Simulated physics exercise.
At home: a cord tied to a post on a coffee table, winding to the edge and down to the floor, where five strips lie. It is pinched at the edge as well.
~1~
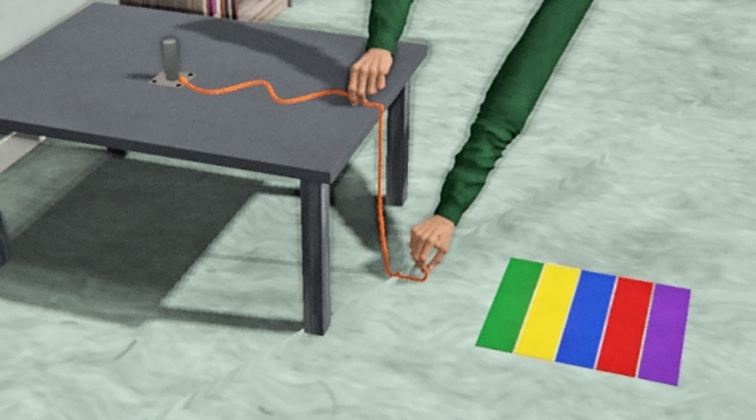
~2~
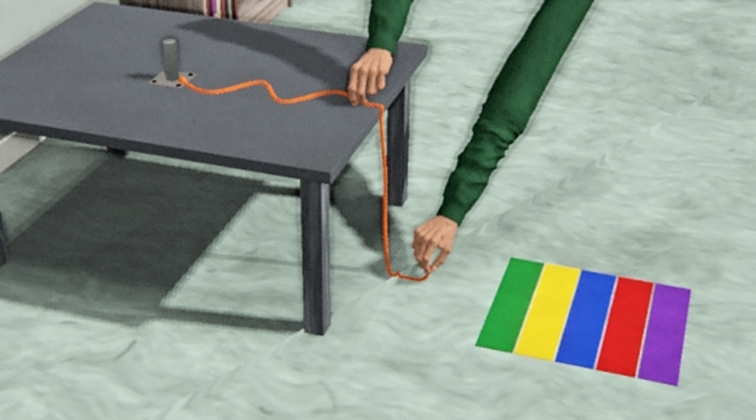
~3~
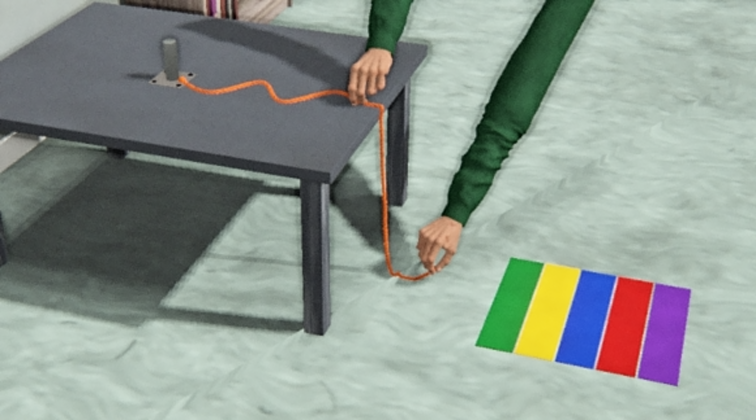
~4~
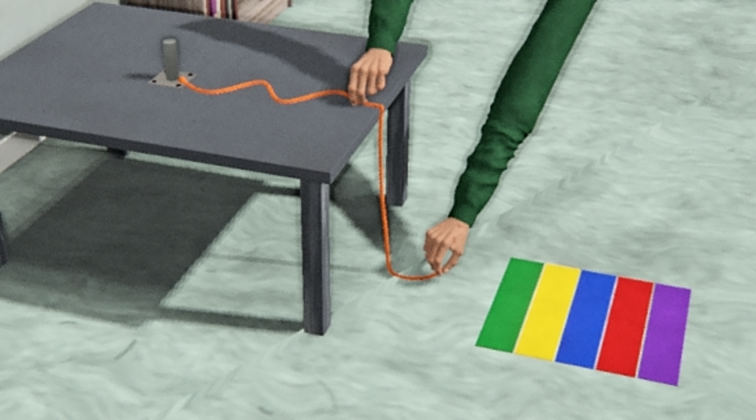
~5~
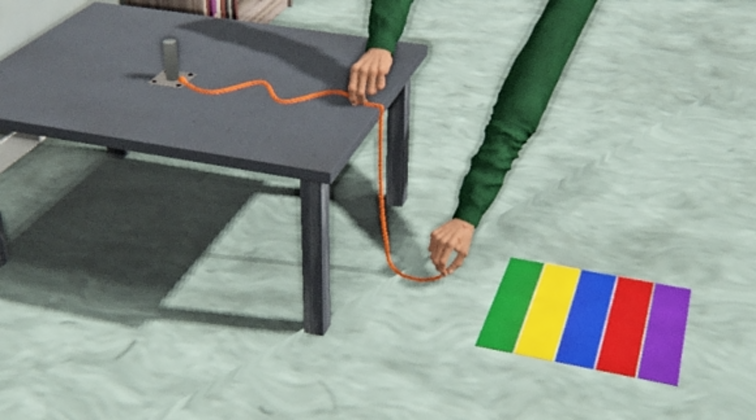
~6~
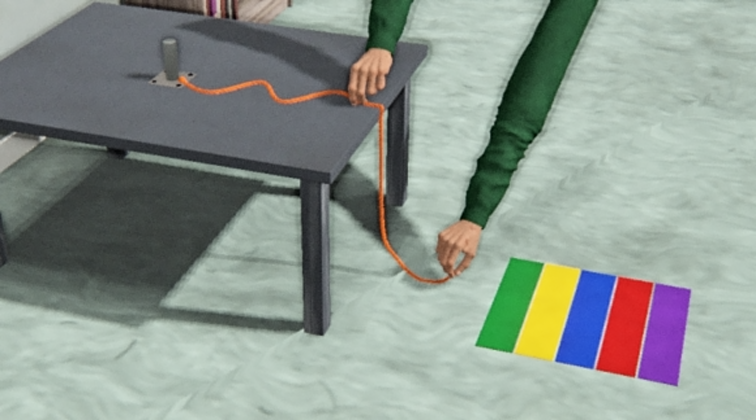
On a pale floor beside a dark coffee table, an orange cord runs from a post to the table's edge, where one hand pinches it, then hangs down. A second hand, in a green sleeve, holds the low end and draws it slightly rightward, nearer the coloured strips, opening the cord's bottom bend.
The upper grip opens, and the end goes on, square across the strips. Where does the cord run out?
It gets as far as the red strip.
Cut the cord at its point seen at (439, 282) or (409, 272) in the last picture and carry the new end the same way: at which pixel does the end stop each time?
Near (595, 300) and (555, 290).
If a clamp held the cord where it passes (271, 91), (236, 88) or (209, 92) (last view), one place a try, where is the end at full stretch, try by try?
The places are (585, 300), (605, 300) and (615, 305).
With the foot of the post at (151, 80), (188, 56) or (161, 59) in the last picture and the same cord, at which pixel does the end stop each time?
In that order: (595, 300), (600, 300) and (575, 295).
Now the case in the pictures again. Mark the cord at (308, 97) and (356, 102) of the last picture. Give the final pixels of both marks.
About (354, 103), and the other about (408, 133).
A little later, end near (548, 291); over yellow.
Next, end near (595, 300); over blue.
When it is tight, end near (624, 305); over red. The red one.
